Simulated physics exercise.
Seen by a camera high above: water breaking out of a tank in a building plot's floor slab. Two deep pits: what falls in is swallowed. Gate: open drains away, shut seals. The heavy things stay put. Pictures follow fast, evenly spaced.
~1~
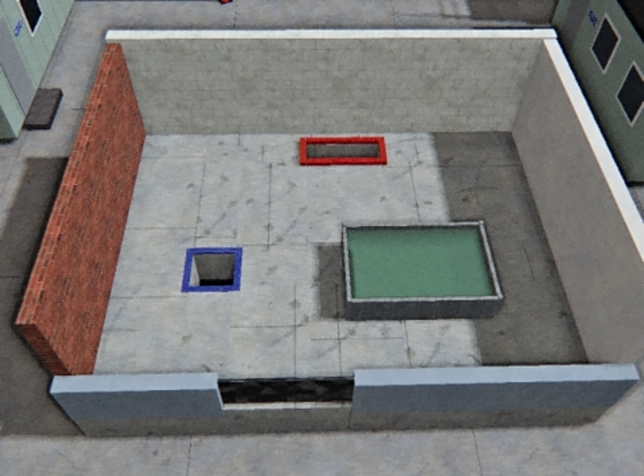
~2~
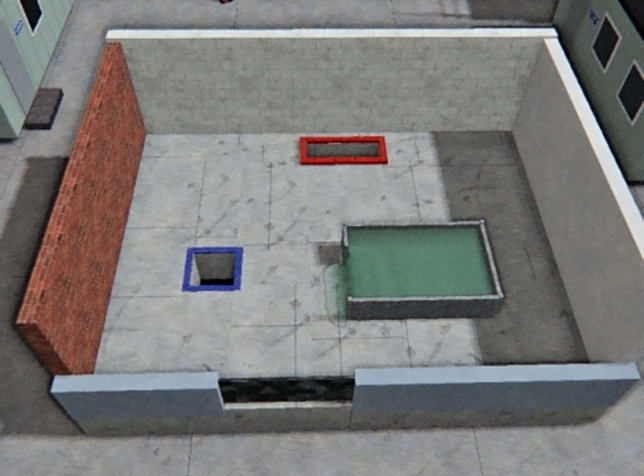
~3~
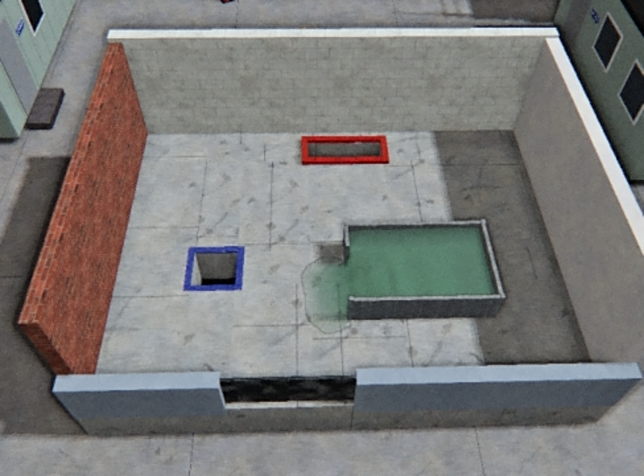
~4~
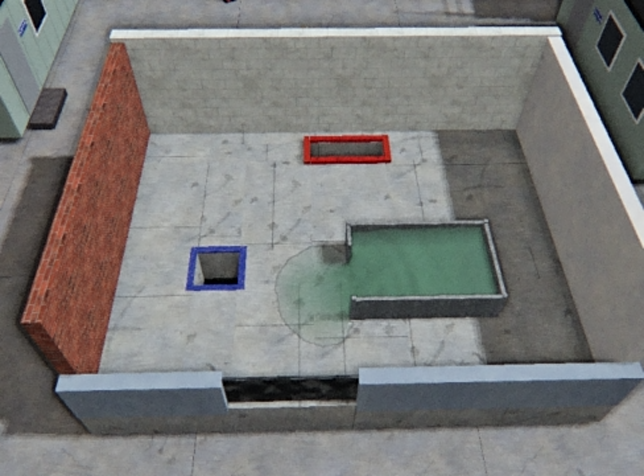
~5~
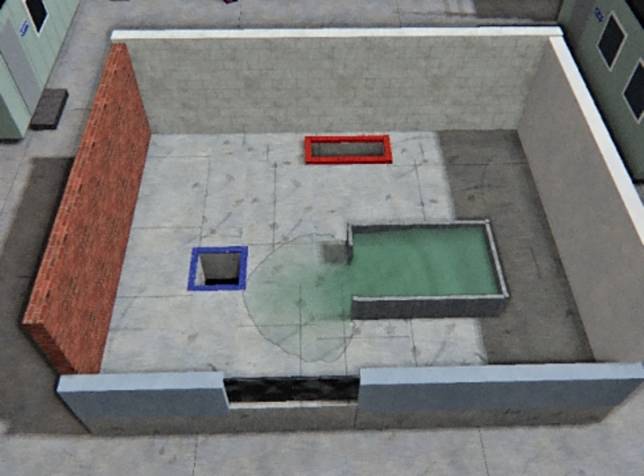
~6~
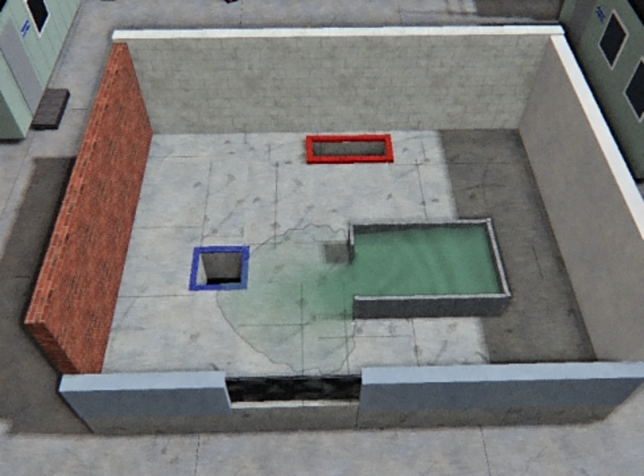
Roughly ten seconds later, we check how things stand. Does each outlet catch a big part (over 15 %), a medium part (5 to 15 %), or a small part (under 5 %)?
Parts caught - gate: A small part; blue pit: A big part; red pit: A small part.
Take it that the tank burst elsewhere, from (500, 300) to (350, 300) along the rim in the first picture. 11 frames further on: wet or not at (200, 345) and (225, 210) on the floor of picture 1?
Taking them in order, I'd say swamped and then not reached.
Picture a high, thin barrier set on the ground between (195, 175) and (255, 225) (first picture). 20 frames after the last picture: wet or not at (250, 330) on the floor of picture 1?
My call: Swamped.
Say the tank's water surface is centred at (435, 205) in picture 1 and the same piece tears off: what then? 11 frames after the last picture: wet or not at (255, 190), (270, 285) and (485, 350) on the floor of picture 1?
In that order: Covered, flooded, not flooded.
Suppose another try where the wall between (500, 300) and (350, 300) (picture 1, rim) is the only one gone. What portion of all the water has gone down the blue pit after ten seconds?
Approximate share, blue: 10 in a hundred.
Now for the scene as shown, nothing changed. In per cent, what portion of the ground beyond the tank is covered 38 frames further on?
Roughly 45 per cent.
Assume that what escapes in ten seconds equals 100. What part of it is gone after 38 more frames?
Near 70 in a hundred.
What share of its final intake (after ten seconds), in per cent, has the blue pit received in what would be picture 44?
About 70 per cent.
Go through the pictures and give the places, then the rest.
The first picture shows still water in the tank at (418, 263).
In the second picture, water pours out at (349, 285) and has run to (337, 321).
In the third picture, the front is at (324, 327), out from the gap at (350, 286).
In the fourth picture, water pours out at (352, 286) and has run to (282, 278).
In the fifth picture, water pours out at (353, 286) and has run to (252, 282).
In the sixth picture, the front is at (223, 300), out from the gap at (355, 285).
A moment on, water covers 20 % of the floor; the gate 0 %, the blue pit 3 %, the red pit 0 %.
Next, water covers 30 % of the floor; the gate 0 %, the blue pit 6 %, the red pit 0 %.
Then, water covers 35 % of the floor; the gate 0 %, the blue pit 12 %, the red pit 0 %.
Later, water covers 45 % of the floor; the gate 0 %, the blue pit 19 %, the red pit 0 %.
In the end, water covers 65 % of the floor; the gate 0 %, the blue pit 27 %, the red pit 0 %.
